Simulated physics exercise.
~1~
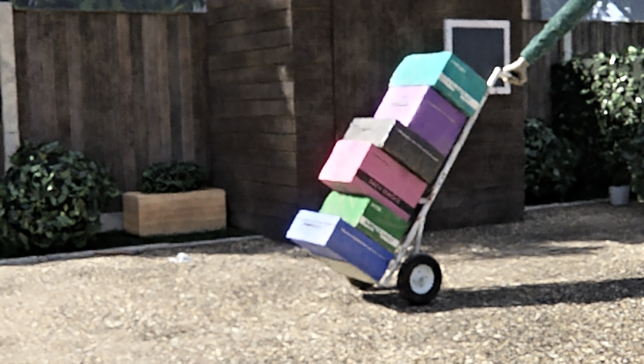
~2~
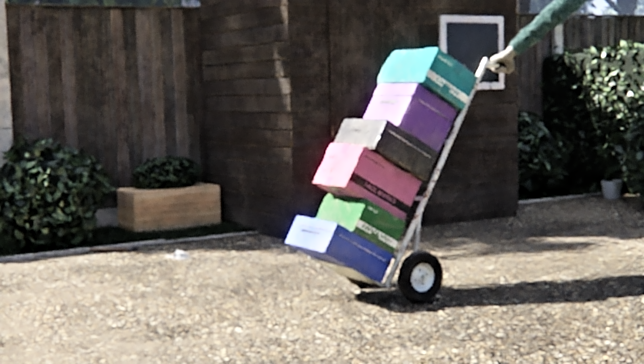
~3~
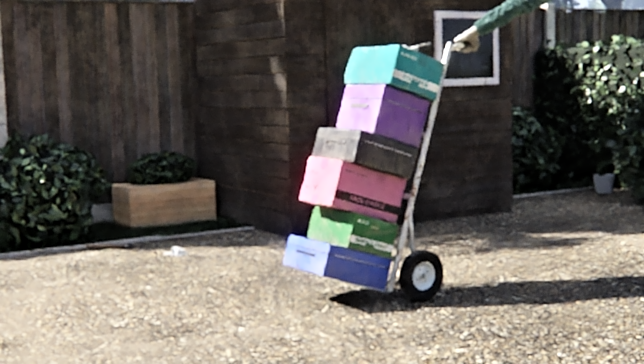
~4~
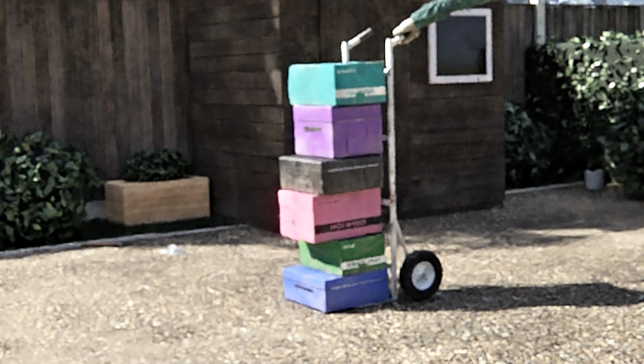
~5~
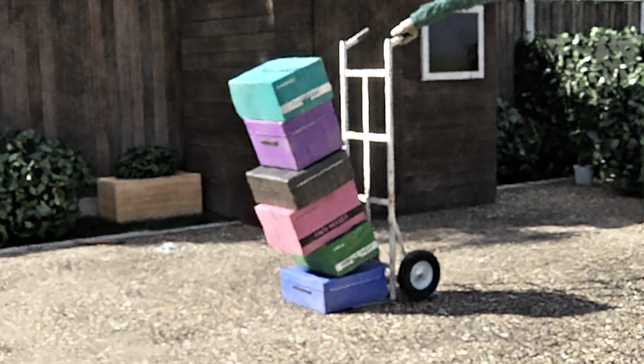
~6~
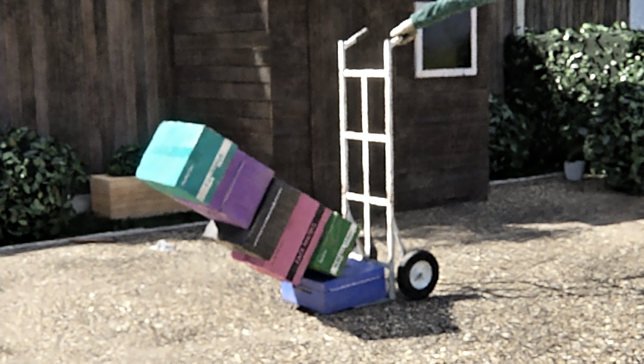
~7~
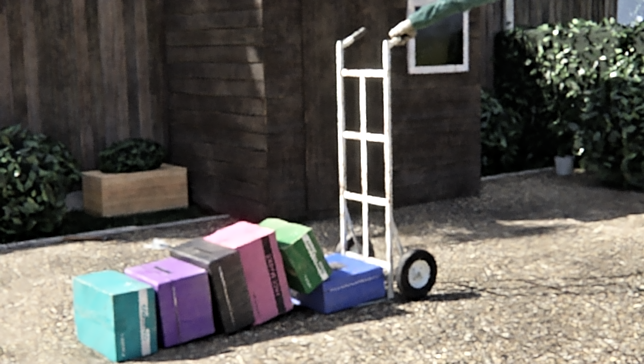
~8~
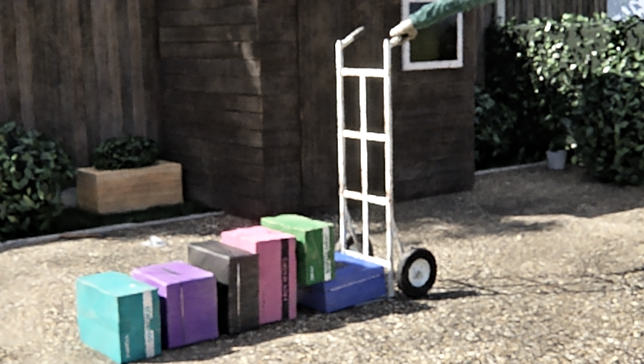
Hand truck swinging upright under a gloved hand, its stacked colourful boxes toppling left across gravel, only the blue one staying aboard.
